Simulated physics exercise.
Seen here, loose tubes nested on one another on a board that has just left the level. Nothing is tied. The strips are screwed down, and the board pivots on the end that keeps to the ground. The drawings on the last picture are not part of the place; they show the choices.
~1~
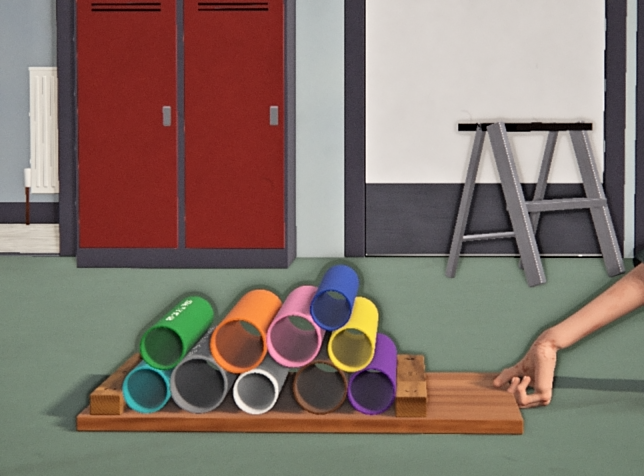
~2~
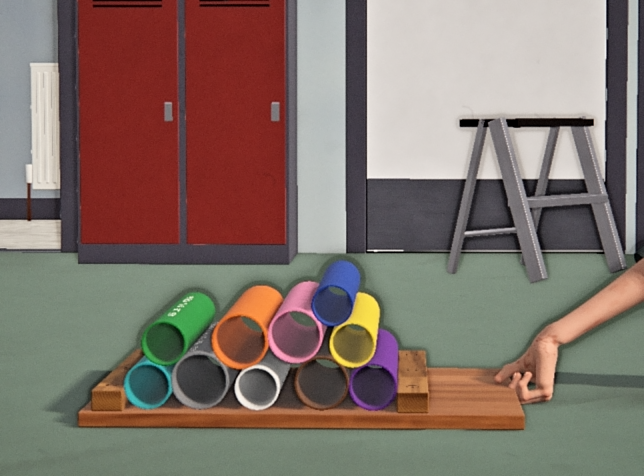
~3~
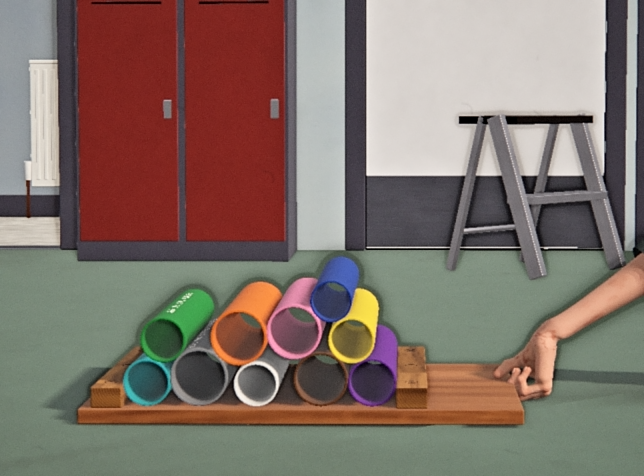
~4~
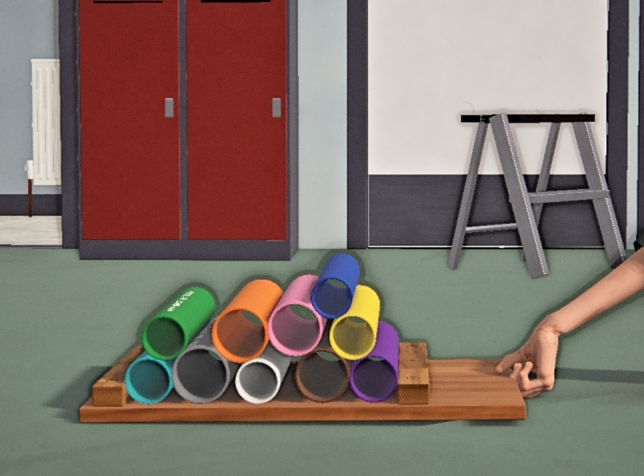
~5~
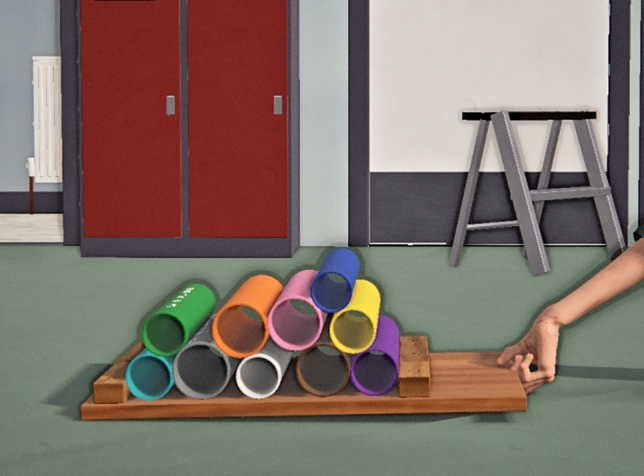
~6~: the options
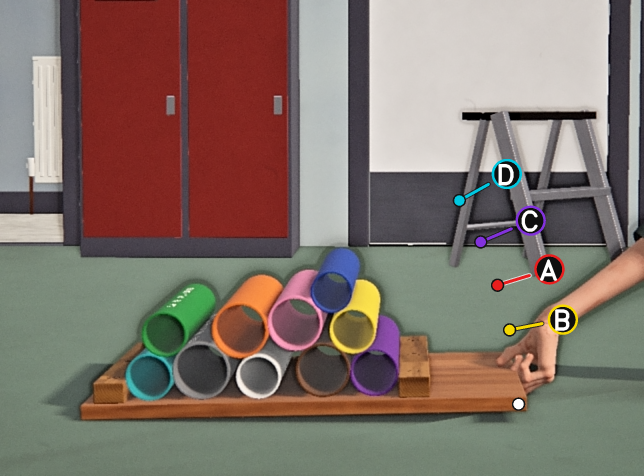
To begin with, colourful tubes sit stacked between wooden strips on a board lying nearly level on a green floor, with a hand at its right end and red lockers behind. The hand then slowly raises that end very slightly, while the tubes keep their places in the stack.
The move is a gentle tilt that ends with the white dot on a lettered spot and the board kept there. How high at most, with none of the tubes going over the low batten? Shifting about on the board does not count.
No higher than B.
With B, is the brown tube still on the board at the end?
Yes, with B.
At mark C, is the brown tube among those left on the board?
Yes, with C.
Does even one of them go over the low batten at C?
At C: Yes.
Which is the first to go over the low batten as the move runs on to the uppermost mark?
The green one.
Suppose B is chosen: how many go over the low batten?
At B the number is none.
On the copy, A at (498, 285); B at (510, 330); C at (481, 242); D at (460, 201); the white dot at (519, 404).
On B. First, board at 11°.
Then, board at 11°.
Finally, board at 11°, none over the low batten.
By contrast, A three over the low batten (green, orange, pink); C three over the low batten (green, orange, pink); D four over the low batten (green, orange, pink, blue).
